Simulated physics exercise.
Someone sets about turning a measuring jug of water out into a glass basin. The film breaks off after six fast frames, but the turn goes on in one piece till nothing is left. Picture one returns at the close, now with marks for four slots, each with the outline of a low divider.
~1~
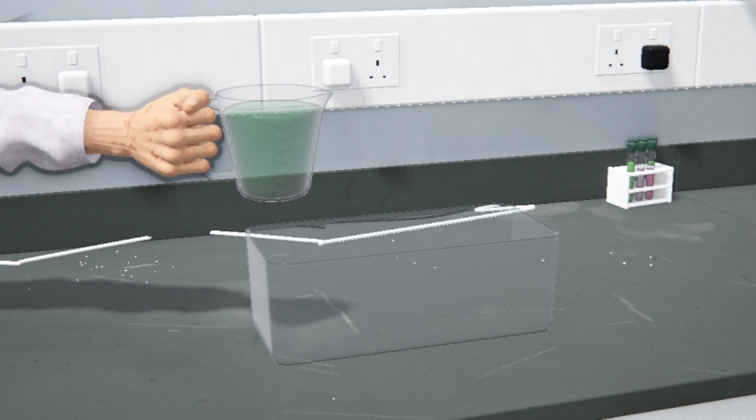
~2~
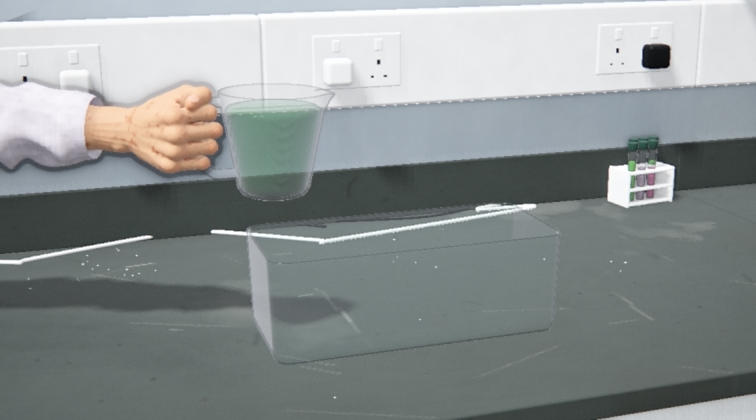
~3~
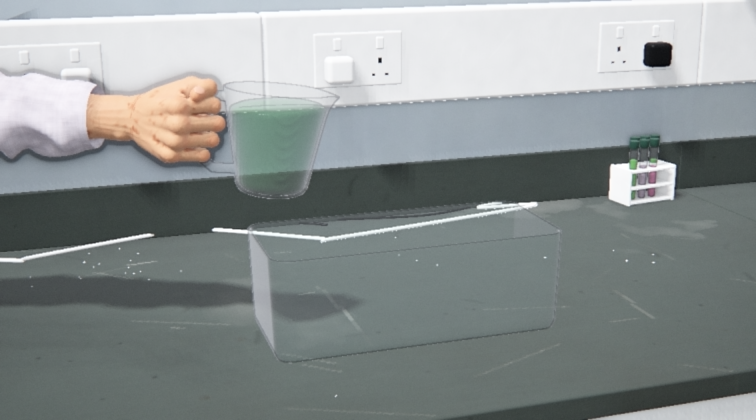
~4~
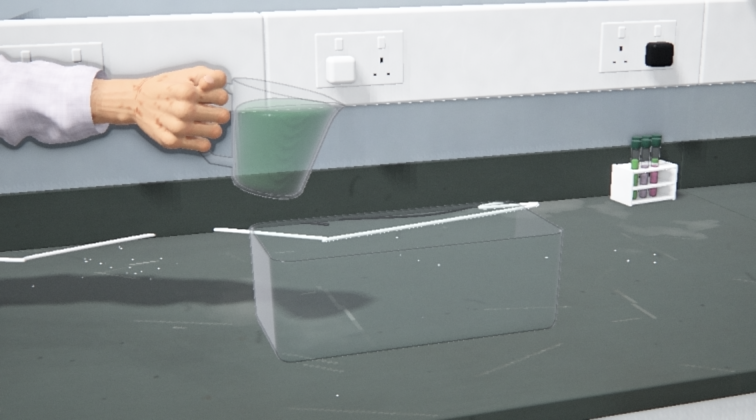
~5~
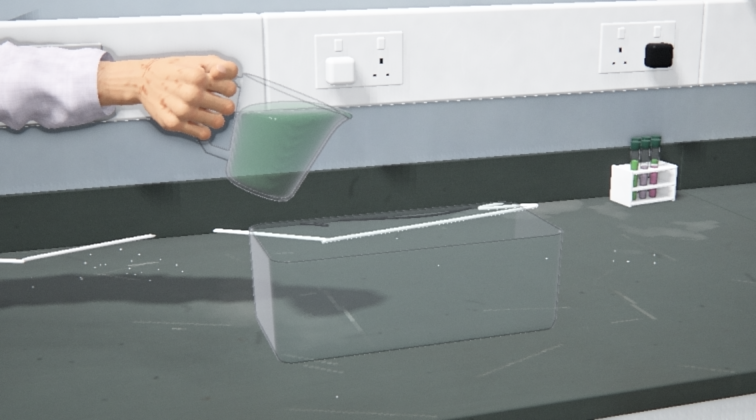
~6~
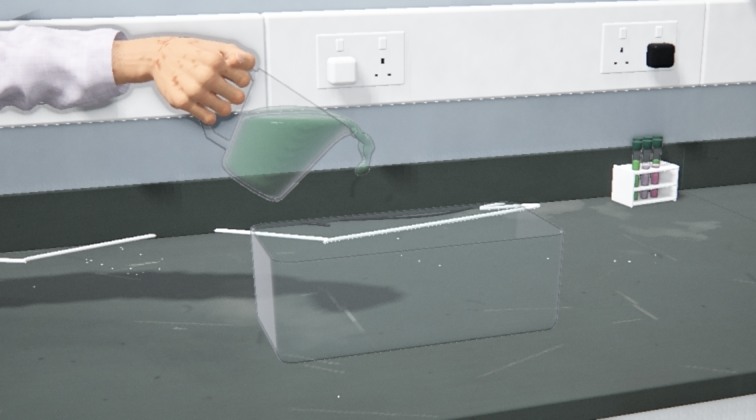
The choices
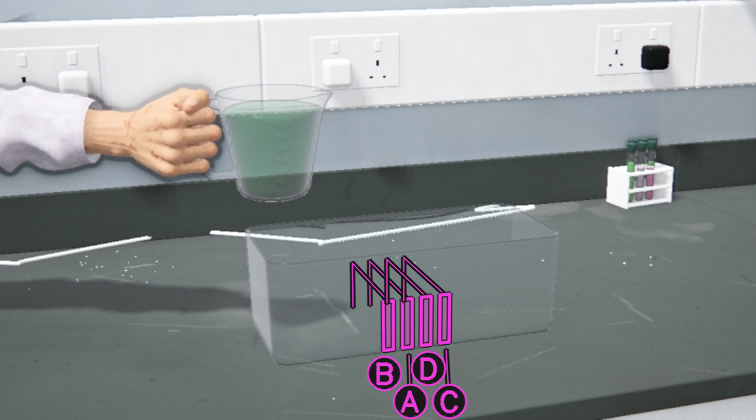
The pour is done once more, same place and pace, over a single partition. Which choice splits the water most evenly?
It is A.
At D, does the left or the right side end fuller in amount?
More ends on the left.
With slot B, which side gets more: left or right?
More ends on the right.
In magenta, A at (409, 354); B at (390, 357); C at (446, 349); D at (427, 352).
If A is chosen, about 50 % ends left of the wall and 50 % right of it.
If B is chosen, about 23 % ends left of the wall and 77 % right of it.
If C is chosen, about 95 % ends left of the wall and 3 % right of it.
If D is chosen, about 82 % ends left of the wall and 17 % right of it.
